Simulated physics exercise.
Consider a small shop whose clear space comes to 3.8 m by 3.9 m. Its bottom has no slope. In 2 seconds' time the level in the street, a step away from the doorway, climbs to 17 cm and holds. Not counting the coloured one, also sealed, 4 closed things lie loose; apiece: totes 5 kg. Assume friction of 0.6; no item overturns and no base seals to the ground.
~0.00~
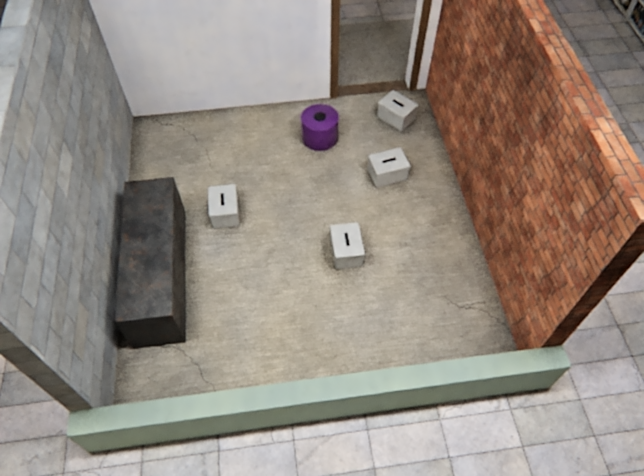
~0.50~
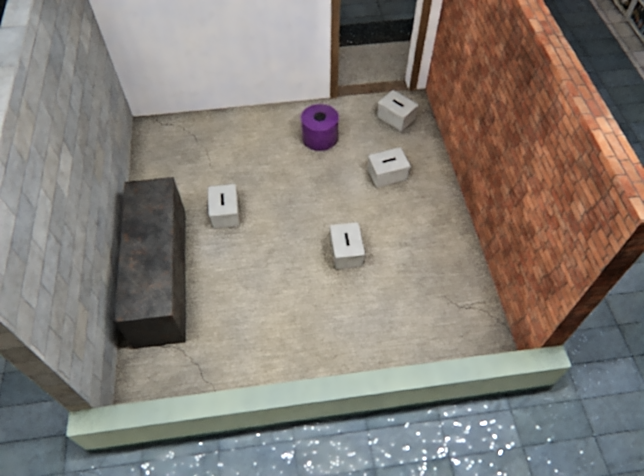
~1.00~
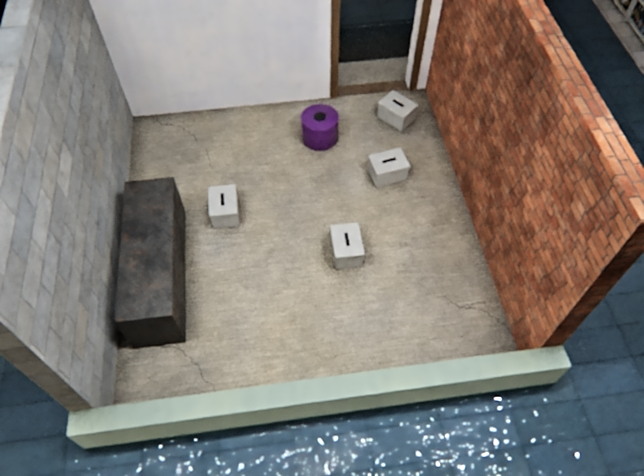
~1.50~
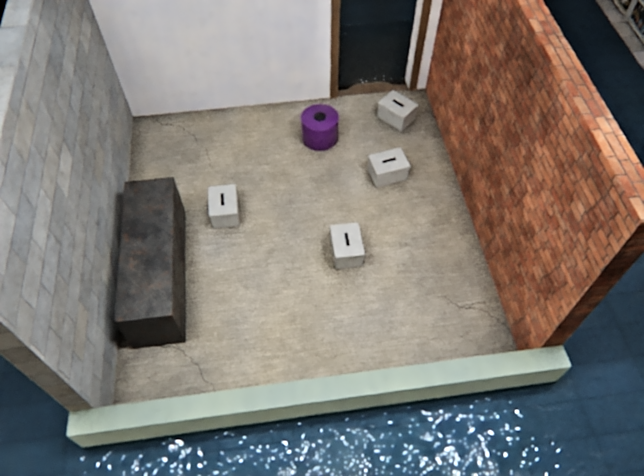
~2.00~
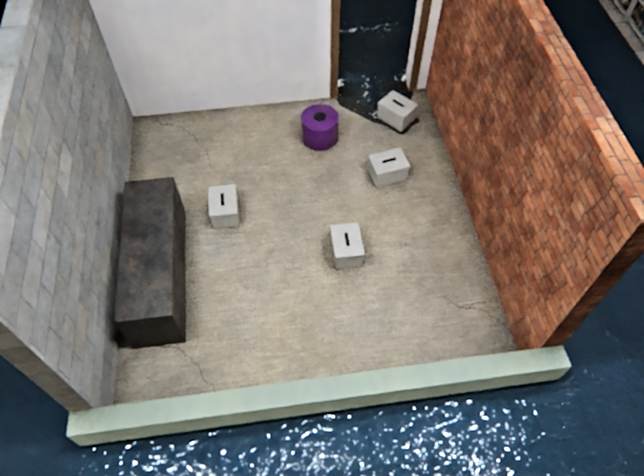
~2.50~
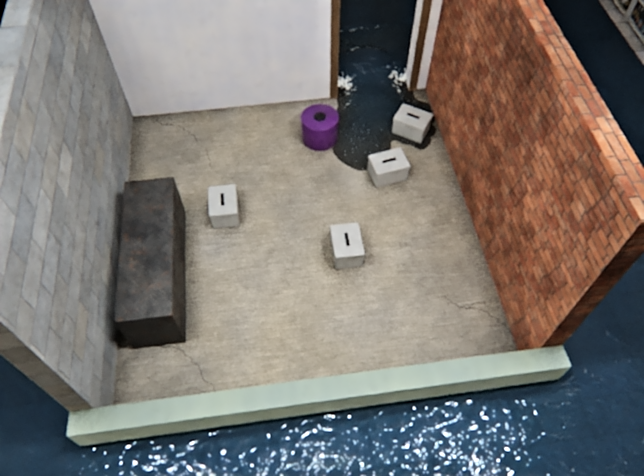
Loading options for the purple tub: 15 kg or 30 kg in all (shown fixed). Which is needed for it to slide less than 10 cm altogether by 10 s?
My call: It is fine with the lighter amount.
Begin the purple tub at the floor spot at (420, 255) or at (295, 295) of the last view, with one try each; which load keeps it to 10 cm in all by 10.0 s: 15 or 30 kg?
First try both suffice, second try both suffice.
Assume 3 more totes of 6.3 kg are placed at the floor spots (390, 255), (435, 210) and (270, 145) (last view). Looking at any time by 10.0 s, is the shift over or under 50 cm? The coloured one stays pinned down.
First: Beyond the limit; second: Beyond the limit; third: Inside the limit.
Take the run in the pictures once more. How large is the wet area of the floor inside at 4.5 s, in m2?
Close to 8.5 m2, I'd say.
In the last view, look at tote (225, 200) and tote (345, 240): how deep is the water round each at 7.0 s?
Some 1 cm at the first, some 4 cm at the second.
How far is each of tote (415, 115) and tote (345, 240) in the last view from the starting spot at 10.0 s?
400 cm and 150 cm respectively.
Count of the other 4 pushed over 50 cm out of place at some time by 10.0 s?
By my count, 3.
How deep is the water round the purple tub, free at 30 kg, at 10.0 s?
Roughly 3 cm.
After 3.5 s the purple tub would be 0 cm from its start with 15 kg and 0 cm from its start with 30 kg; 4 cm of water round it then.
After 4.5 s the purple tub would be 0 cm from its start with 15 kg and 0 cm from its start with 30 kg; 3 cm of water round it then.
After 7.0 s the purple tub would be 0 cm from its start with 15 kg and 0 cm from its start with 30 kg; 3 cm of water round it then.
After 10.0 s the purple tub would be 0 cm from its start with 15 kg and 0 cm from its start with 30 kg; 3 cm of water round it then.
